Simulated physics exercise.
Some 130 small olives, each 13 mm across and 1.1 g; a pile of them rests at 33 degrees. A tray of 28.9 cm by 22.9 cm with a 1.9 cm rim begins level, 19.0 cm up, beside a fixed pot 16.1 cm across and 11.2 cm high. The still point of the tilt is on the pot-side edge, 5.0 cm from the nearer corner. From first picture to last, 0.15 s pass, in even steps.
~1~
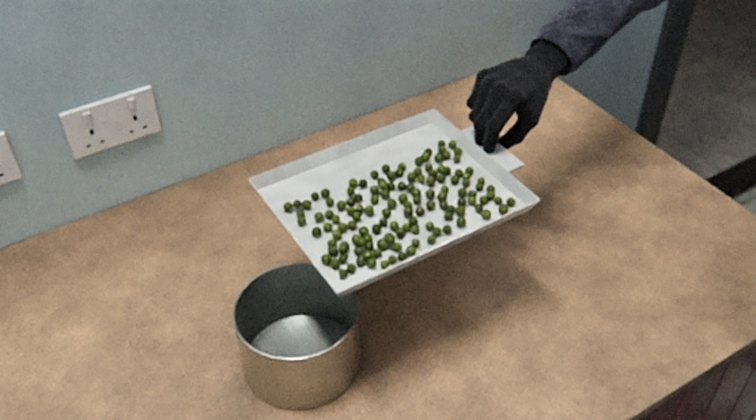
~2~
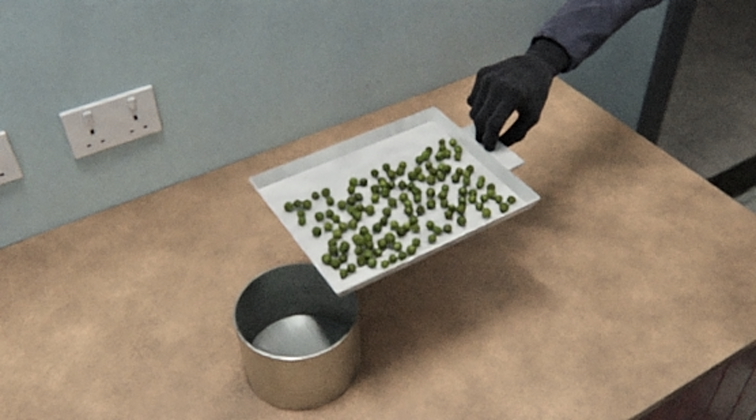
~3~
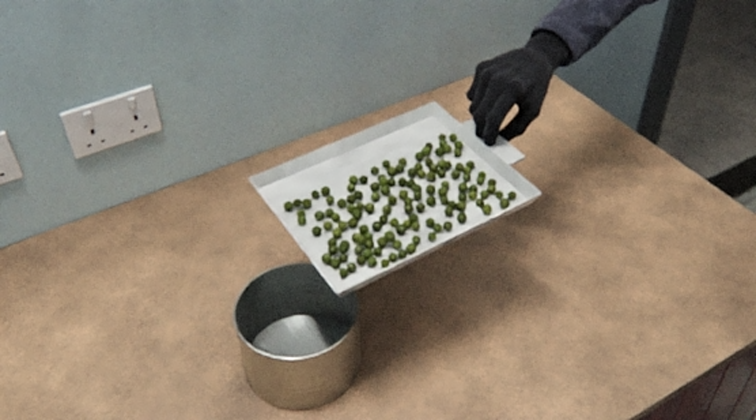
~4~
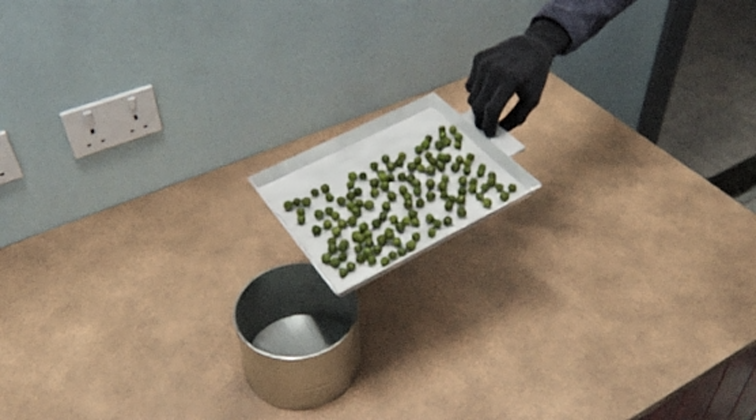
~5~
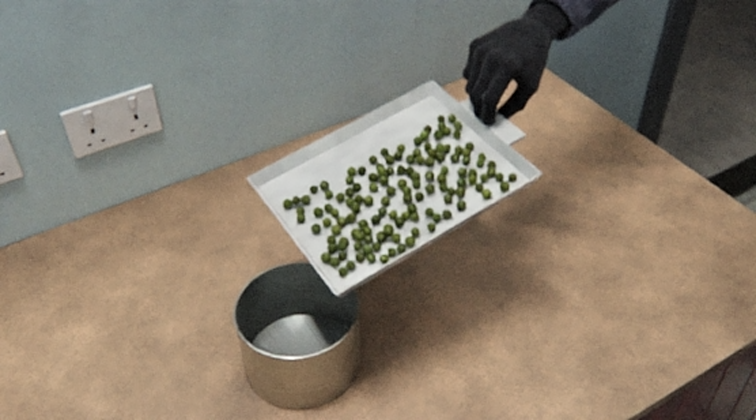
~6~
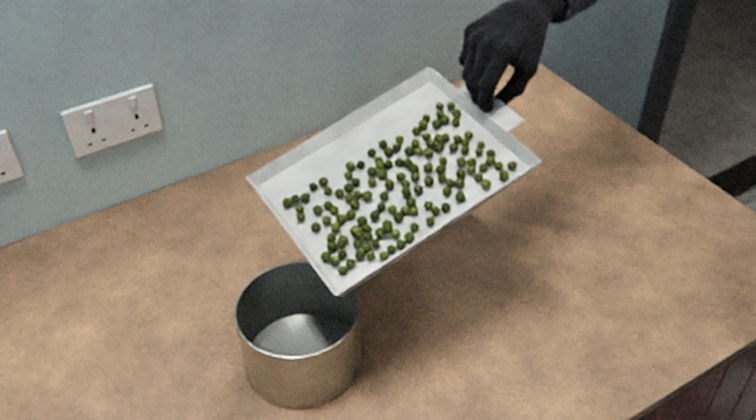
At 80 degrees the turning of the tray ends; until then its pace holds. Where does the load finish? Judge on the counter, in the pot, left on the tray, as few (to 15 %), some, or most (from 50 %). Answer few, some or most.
Counter some, pot most, tray few.
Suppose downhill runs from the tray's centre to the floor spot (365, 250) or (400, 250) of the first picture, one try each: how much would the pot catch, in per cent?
About 25 and 10 per cent.
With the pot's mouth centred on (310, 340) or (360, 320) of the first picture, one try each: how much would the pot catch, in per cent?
About 60 and 15 per cent.
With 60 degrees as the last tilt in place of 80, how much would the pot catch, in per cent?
It would be near 40 per cent.
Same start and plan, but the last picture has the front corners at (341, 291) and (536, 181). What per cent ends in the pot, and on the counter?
Pot 25, counter 75.
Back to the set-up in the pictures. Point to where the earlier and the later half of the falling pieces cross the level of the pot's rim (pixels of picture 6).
First near (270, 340), later near (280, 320).
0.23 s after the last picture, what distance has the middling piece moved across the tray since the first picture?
Some 3 cm.
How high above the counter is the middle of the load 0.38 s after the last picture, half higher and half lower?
Roughly 24 cm.
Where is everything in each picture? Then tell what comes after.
The first frame shows tray tilt 0 degrees, front corners at (340, 286) and (532, 198); middle of the pieces at (408, 205); pot at (296, 308).
The second frame shows tray tilt 1 degrees, front corners at (340, 286) and (532, 196); middle of the pieces at (408, 204).
The third frame shows tray tilt 2 degrees, front corners at (340, 286) and (533, 192); middle of the pieces at (408, 201).
The fourth frame shows tray tilt 5 degrees, front corners at (339, 286) and (533, 184), lowest corner left front; middle of the pieces at (408, 197).
The fifth frame shows tray tilt 9 degrees, front corners at (338, 287) and (533, 173), lowest corner left front; middle of the pieces at (407, 191).
The sixth frame shows tray tilt 14 degrees, front corners at (338, 287) and (532, 160), lowest corner left front; middle of the pieces at (406, 184); pot at (297, 307).
Then, 0.23 s after the last picture, tilt 48 degrees; the tray holds 100 %, the pot 0 %.
Then, 0.38 s after the last picture, tilt 71 degrees; the tray holds 100 %, the pot 0 %.
Then, 0.65 s after the last picture, tilt 80 degrees; the tray holds 15 %, the pot 40 %.
In the end, counter 45 %, pot 55 %, tray 0 %.
